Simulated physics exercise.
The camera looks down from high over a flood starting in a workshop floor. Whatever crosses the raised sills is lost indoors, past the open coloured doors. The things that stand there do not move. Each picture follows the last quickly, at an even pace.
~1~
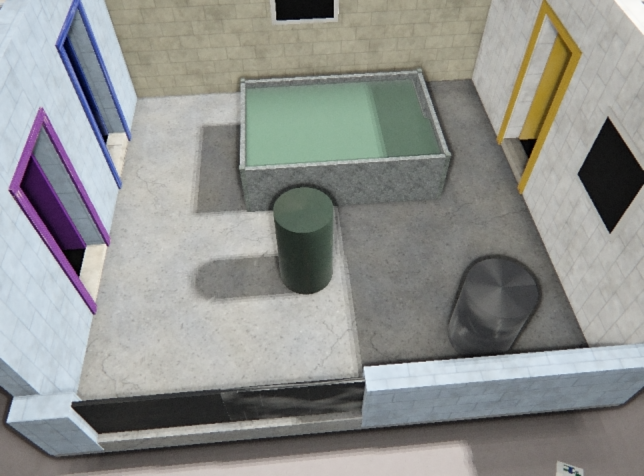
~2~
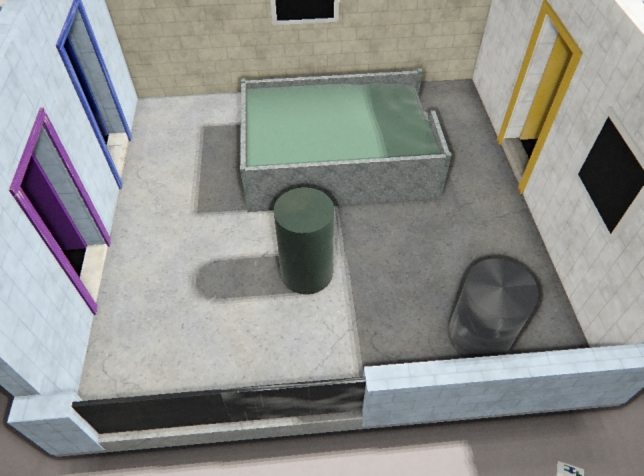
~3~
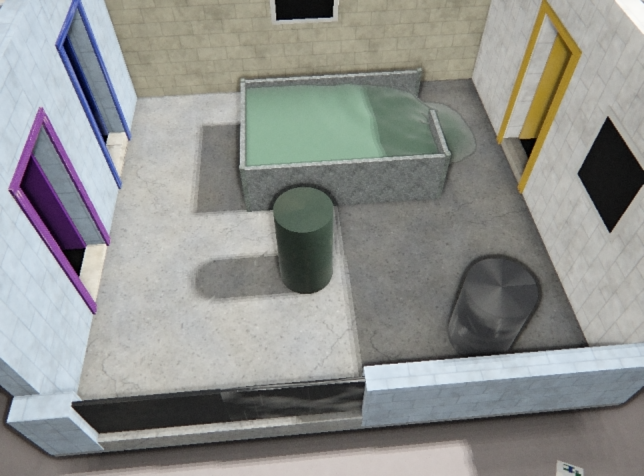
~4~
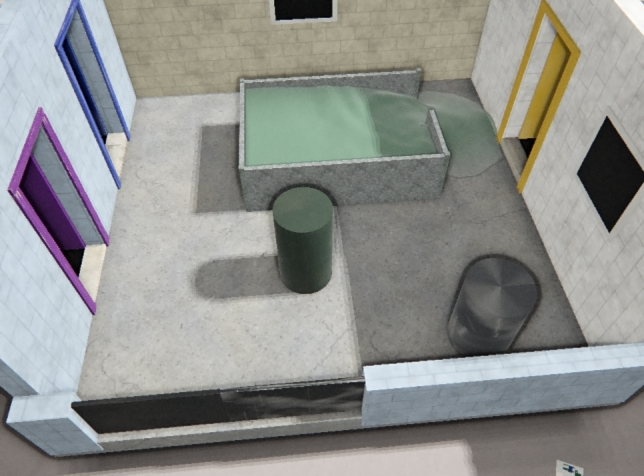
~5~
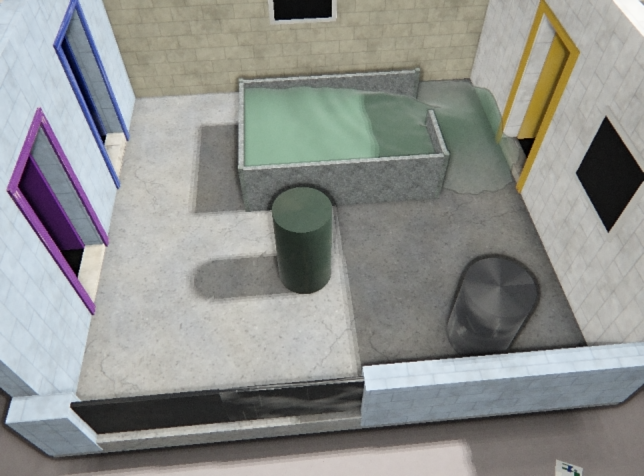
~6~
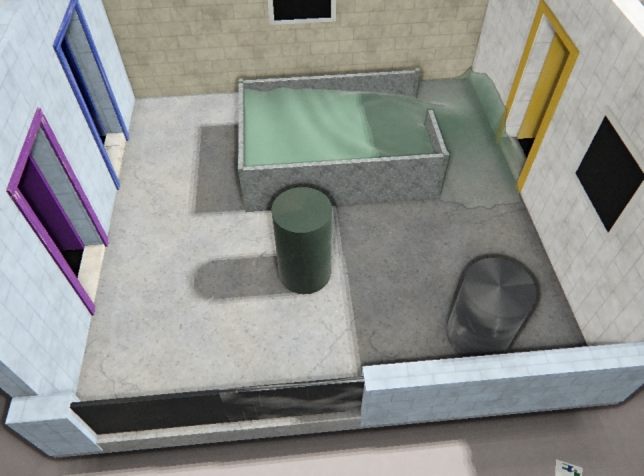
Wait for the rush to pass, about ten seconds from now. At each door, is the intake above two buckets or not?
My prediction: The purple door receives more than two buckets; the blue door receives no more than two buckets; the yellow door receives more than two buckets.
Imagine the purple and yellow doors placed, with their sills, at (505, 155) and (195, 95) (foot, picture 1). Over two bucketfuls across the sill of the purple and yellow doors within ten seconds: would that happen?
Note: Purple door lets too much through; yellow door lets in too little.
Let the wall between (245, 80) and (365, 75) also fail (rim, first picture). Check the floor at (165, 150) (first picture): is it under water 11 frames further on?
It would be drenched.
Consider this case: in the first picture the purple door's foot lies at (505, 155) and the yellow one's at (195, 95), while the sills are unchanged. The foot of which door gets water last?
Answer: The one in blue.
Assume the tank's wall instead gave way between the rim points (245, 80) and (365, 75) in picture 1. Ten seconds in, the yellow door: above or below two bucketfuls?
Result - yellow undershoots.
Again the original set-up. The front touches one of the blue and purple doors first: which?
I'd say the one in blue.
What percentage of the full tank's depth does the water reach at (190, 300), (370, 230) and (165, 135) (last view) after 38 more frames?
First spot 8 %, second 2 %, third 20 %.
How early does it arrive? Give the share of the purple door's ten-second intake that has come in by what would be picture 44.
I make it 0 per cent.
A moment on, water covers 15 % of the floor; the purple door not reached, the blue door not reached, the yellow door over two buckets in.
Next, water covers 35 % of the floor; the purple door not reached, the blue door not reached, the yellow door over two buckets in.
Then, water covers 55 % of the floor; the purple door not reached, the blue door wet at the sill, nothing in, the yellow door far over two buckets in.
Later, water covers 95 % of the floor; the purple door wet at the sill, nothing in, the blue door wet at the sill, nothing in, the yellow door far over two buckets in.
In the end, water covers 100 % of the floor; the purple door over two buckets in, the blue door wet at the sill, nothing in, the yellow door far over two buckets in.
